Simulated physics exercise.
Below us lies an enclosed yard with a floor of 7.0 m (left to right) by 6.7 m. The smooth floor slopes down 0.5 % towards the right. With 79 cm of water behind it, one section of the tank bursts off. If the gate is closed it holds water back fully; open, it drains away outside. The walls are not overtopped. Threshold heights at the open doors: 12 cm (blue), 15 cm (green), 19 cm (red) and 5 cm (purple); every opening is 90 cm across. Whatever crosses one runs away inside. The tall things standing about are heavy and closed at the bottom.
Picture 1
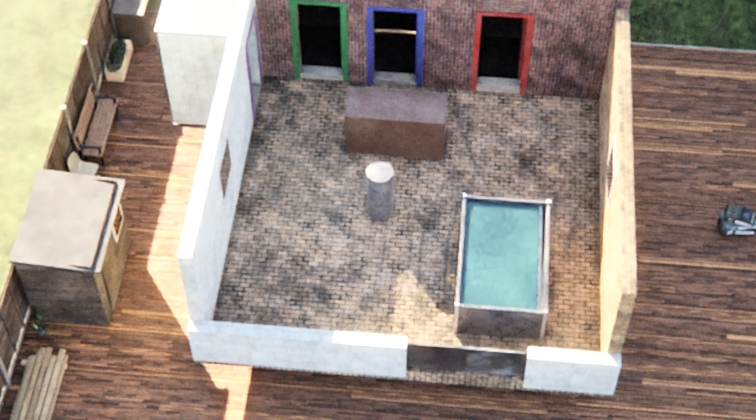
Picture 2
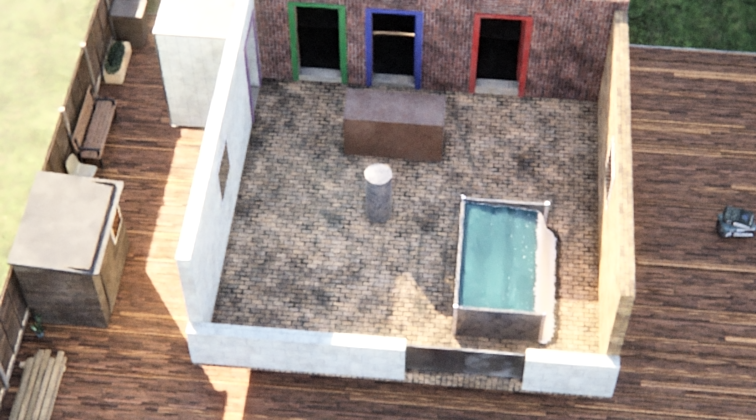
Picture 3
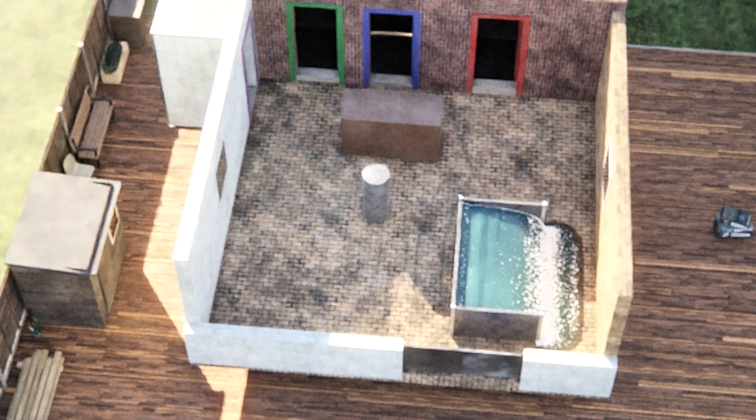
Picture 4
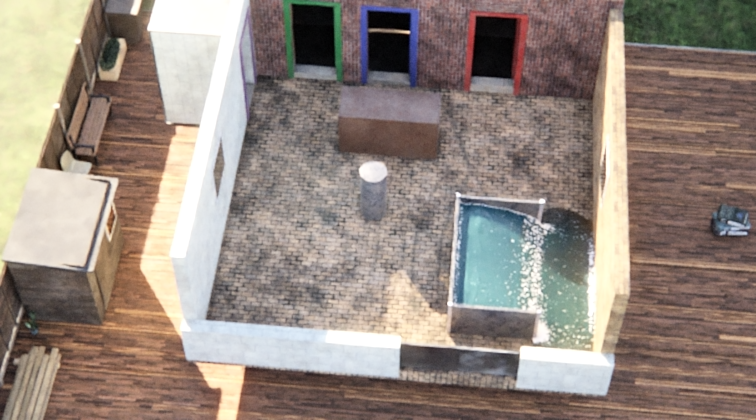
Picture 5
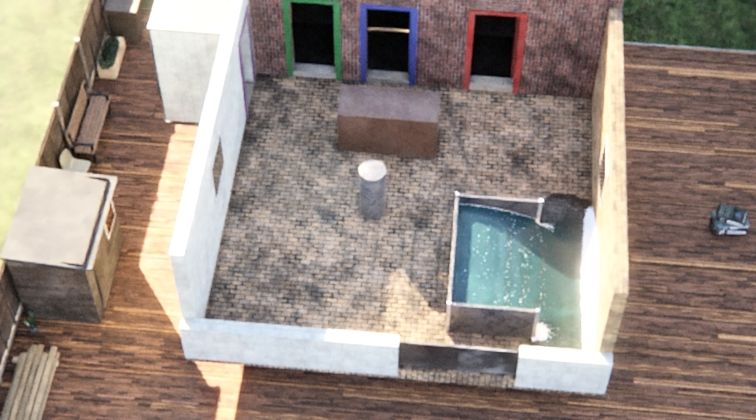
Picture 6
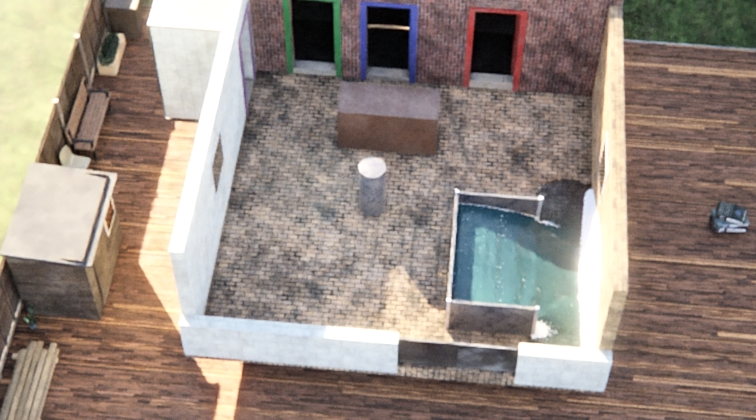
Water burst out through the right side of the tank in a foamy rush, spread across the brick floor to the right-hand wall, and ran along it while the level in the tank dropped.
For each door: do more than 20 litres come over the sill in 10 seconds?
Door by door: At the blue door it does not reach the limit; at the green door it stays under the limit; at the red door it does not reach the limit; at the purple door it goes over the limit.
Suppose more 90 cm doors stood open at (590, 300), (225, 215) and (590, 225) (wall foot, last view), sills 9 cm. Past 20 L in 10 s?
In that order: Above, below, past it.
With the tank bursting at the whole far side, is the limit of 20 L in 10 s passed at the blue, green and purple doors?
Then: Blue not over, green below, purple past it.
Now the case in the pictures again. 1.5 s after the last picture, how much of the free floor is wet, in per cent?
Near 30 per cent is wet.
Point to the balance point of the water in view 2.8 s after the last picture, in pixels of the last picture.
Around (490, 245).
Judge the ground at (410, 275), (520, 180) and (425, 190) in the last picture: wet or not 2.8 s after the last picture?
In turn: Not reached, flooded, still dry.
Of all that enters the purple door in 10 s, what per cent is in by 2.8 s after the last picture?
About 0 per cent.
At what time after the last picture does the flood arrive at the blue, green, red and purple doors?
Arrival: Blue 2.2 s, green 2.8 s, red 1.5 s, purple 3.6 s.
Then, 0.7 s after the last picture water covers 15 % of the floor and is deepest (66 cm) near (591, 363); blue door not reached, green door not reached, red door not reached, purple door not reached.
Then, 1.5 s after the last picture water covers 30 % of the floor and is deepest (42 cm) near (591, 371); blue door not reached, green door not reached, red door 9 cm at the sill, 0 L in, purple door not reached.
Then, 2.8 s after the last picture water covers 55 % of the floor and is deepest (29 cm) near (200, 336); blue door 7 cm at the sill, 0 L in, green door not reached, red door 16 cm at the sill, 1 L in, purple door not reached.
Then, 5.3 s after the last picture water covers 80 % of the floor and is deepest (20 cm) near (591, 329); blue door 8 cm at the sill, 0 L in, green door 7 cm at the sill, 0 L in, red door 10 cm at the sill, 1 L in, purple door 14 cm at the sill, 42 L in.
Then, 9.3 s after the last picture water covers 100 % of the floor and is deepest (12 cm) near (264, 76); blue door 10 cm at the sill, 0 L in, green door 9 cm at the sill, 0 L in, red door 6 cm at the sill, 1 L in, purple door 12 cm at the sill, 140 L in.
